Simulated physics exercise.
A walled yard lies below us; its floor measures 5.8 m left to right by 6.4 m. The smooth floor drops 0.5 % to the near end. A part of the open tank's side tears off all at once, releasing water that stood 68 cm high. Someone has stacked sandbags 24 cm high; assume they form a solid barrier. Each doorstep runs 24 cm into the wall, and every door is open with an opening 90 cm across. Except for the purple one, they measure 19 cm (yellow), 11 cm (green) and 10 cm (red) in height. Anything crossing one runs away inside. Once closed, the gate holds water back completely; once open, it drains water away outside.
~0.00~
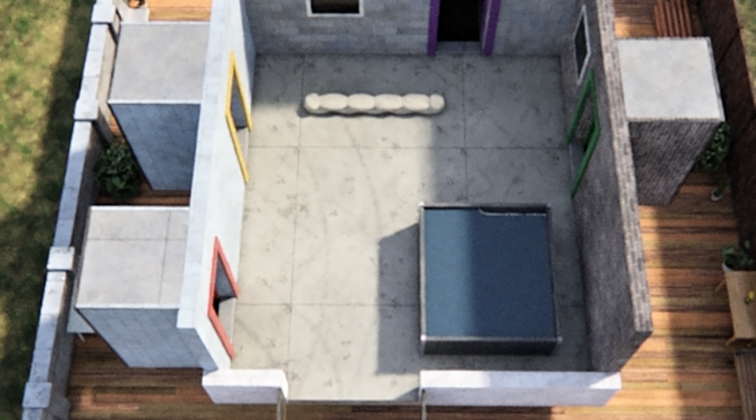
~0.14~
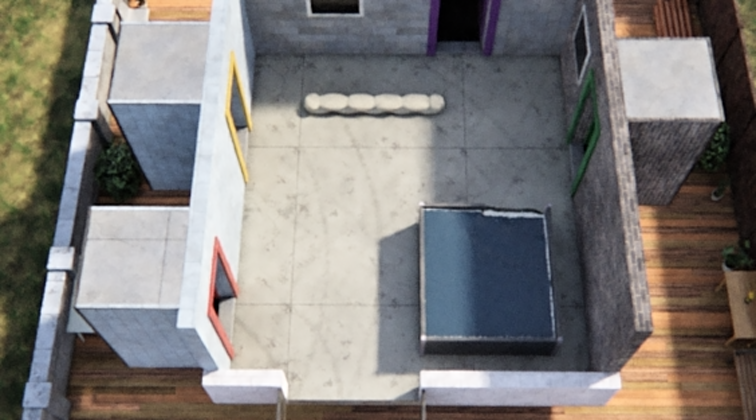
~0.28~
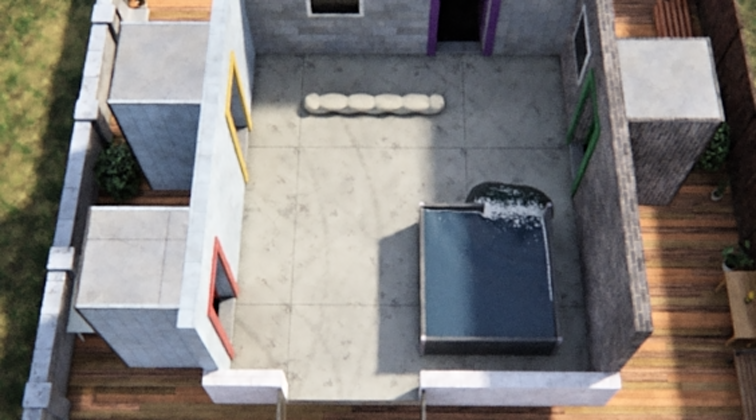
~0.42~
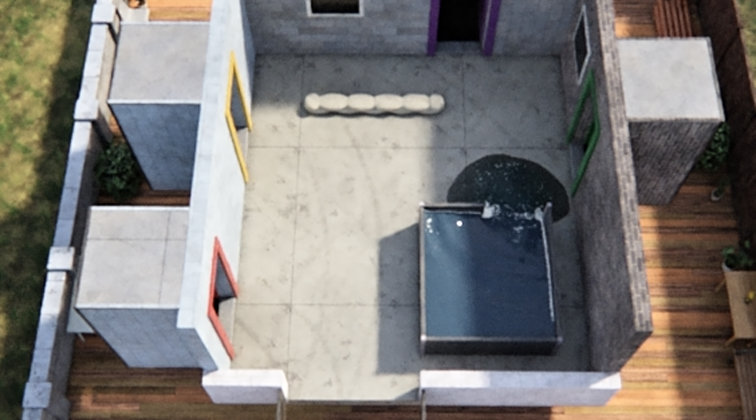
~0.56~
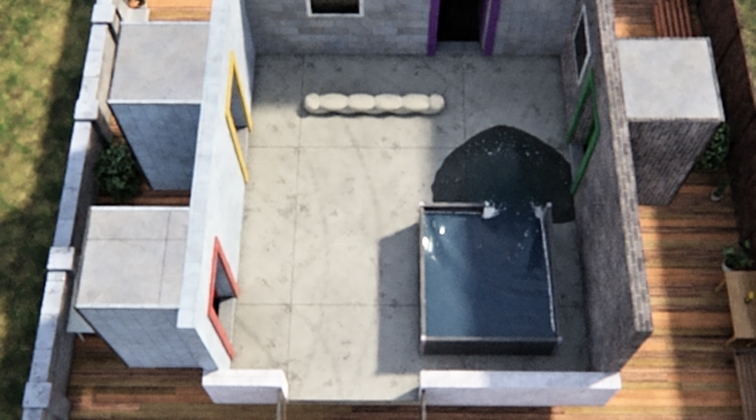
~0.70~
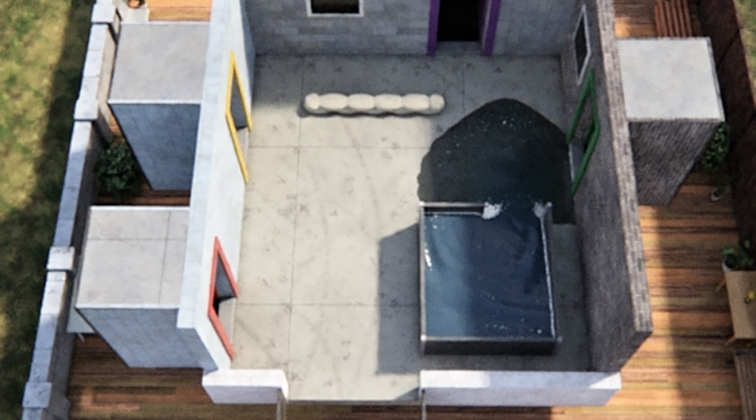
Dark water bursts through the far side of an open tank at the lower right of a walled yard, seen from high above by a still camera. Around the pale floor are a yellow and a red door frame on the left, a green one on the right, a purple one at the back, and a row of whitish sandbags. The water foams at the gap, then fans out across the floor toward the back and right wall while the tank's surface ripples.
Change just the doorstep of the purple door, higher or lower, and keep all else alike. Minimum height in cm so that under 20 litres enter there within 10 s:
21 cm.
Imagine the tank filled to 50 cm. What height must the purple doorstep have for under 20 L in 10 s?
Around 14.5 cm high.
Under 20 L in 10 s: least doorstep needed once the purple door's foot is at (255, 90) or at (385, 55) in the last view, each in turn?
Roughly 24 cm for the first and 8.0 cm for the second.
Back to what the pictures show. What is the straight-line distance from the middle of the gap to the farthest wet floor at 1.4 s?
Roughly 3.8 metres.
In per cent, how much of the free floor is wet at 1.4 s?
The wet part is about 25 per cent.
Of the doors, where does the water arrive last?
Red.
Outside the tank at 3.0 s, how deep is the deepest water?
I'd estimate roughly 35 cm.
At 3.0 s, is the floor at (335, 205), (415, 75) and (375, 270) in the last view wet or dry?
1: Unwetted; 2: Awash; 3: Unwetted.
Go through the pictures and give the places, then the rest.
The first picture shows still water, 68 cm deep, in the open tank at (488, 271); the purple door at (463, 21) is dry.
In the second picture, the gap is on the far side, the front 0.3 m out at a hidden place; the back of the open tank holds 68 cm.
In the third picture, the front is at (483, 188), 0.7 m from the gap on the far side; 0.8 m2 of floor is wet, 68 cm left at the back.
In the fourth picture, the front is at (495, 158), 1.3 m from the gap on the far side; 1.9 m2 of floor is wet, 68 cm left at the back.
In the fifth picture, the front is at (504, 129), 1.9 m from the gap on the far side; 3.4 m2 of floor is wet, 68 cm left at the back.
In the sixth picture, the front is at (499, 104), 2.5 m from the gap on the far side; 4.9 m2 of floor is wet, 66 cm left at the back; 1.3 m in a straight line remain to the purple door at (463, 21).
After 1.4 s water covers 25 % of the floor, deepest (38 cm) near (560, 58); 12 cm at the purple door, 3 litres in over its 7 cm doorstep.
After 3.0 s water covers 40 % of the floor, deepest (35 cm) near (560, 66); 20 cm at the purple door, 137 litres in over its 7 cm doorstep.
After 10.0 s water covers 95 % of the floor, deepest (14 cm) near (230, 384); 9 cm at the purple door, 277 litres in over its 7 cm doorstep.
At the purple door as built, the water arrived by 1.2 s and peaked near 25 cm at 2.4 s.
With a doorstep of 18 cm, 43 litres would have come in within the 10 s; with 24 cm, 9 litres. So under 20 litres takes about 21 cm.
